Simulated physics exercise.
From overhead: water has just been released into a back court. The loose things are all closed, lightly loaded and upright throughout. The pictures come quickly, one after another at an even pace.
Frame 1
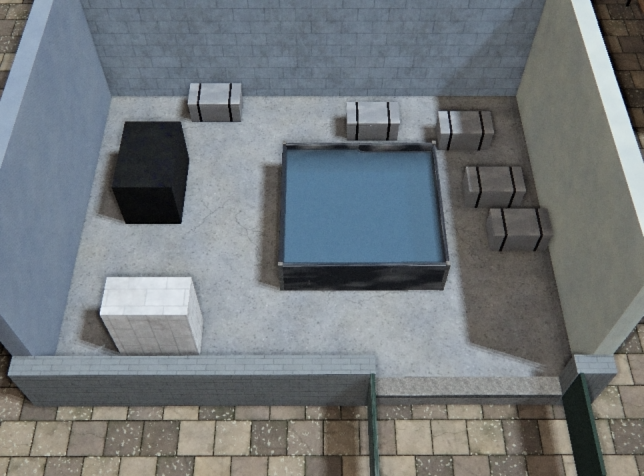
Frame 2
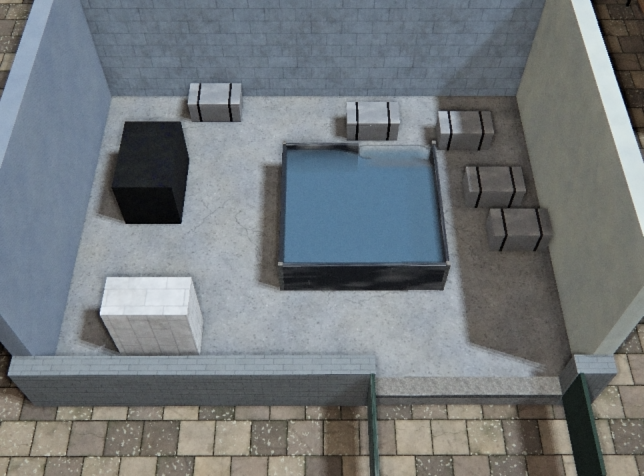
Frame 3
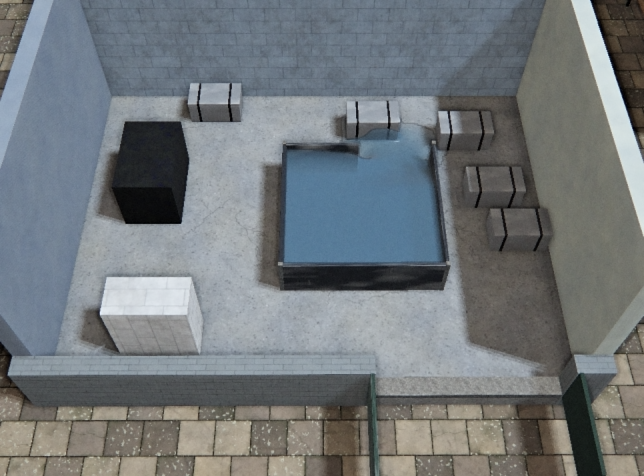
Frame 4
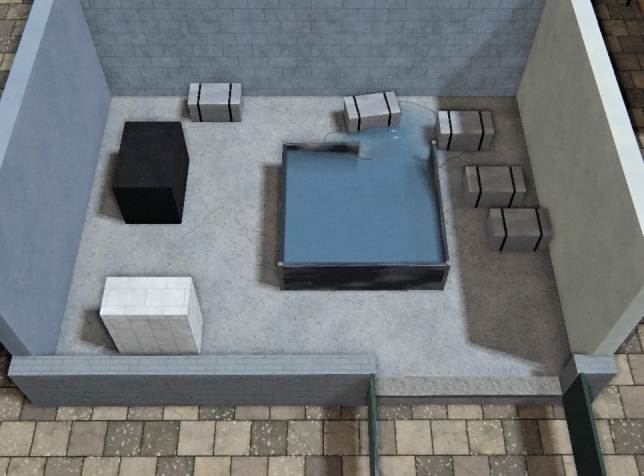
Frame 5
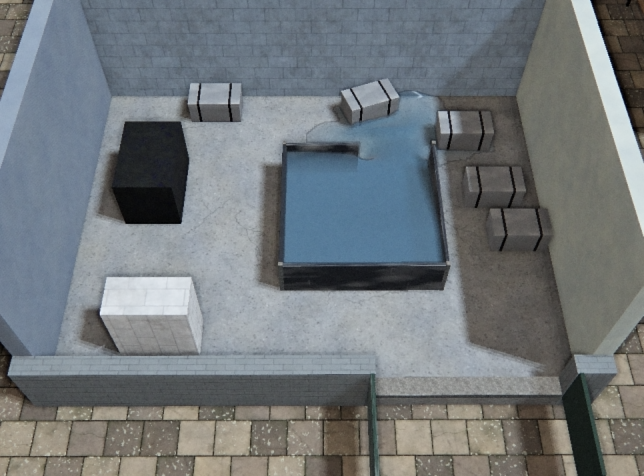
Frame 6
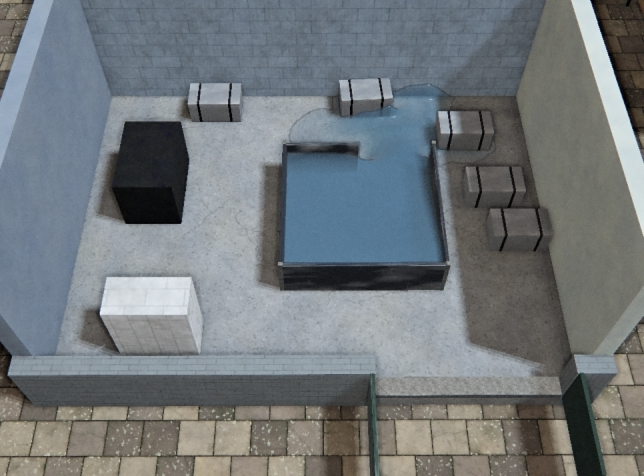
A walled back court with a pale concrete floor and brick paving outside is seen from a high, fixed viewpoint. A dark-sided square tank of blue water sits right of centre, with a black block and a white one at left and five strapped grey trunks along the back and right. Water pours through the tank's back wall and spreads across the floor, and the trunk behind it shifts slightly backward, turning as it goes.
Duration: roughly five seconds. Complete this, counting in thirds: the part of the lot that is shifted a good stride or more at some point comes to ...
It comes to at least two thirds.
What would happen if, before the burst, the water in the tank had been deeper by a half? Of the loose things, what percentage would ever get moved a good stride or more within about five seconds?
Something like 100 % of the loose things.
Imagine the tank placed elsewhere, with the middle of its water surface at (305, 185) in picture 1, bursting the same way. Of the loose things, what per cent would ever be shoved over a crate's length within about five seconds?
My guess is about 100 percent of them.
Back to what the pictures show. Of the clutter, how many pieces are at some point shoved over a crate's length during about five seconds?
The total is 5.
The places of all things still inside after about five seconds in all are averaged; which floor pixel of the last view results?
Around pixel (346, 236).
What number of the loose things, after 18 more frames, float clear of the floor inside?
By my reckoning the number comes out at 1.
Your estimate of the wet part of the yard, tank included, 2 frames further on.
By my count it's near 25 in a hundred.
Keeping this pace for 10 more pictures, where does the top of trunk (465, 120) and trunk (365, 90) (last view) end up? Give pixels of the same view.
First top about at (504, 126); second top about at (317, 95).
A moment on, 1 of 5 are well off their spots; 0 afloat.
Next, 2 of 5 are well off their spots; 0 afloat.
Later, 5 of 5 are well off their spots; 1 afloat.
In the end, 5 of 5 are well off their spots, and 5 have been at some point; 1 afloat.
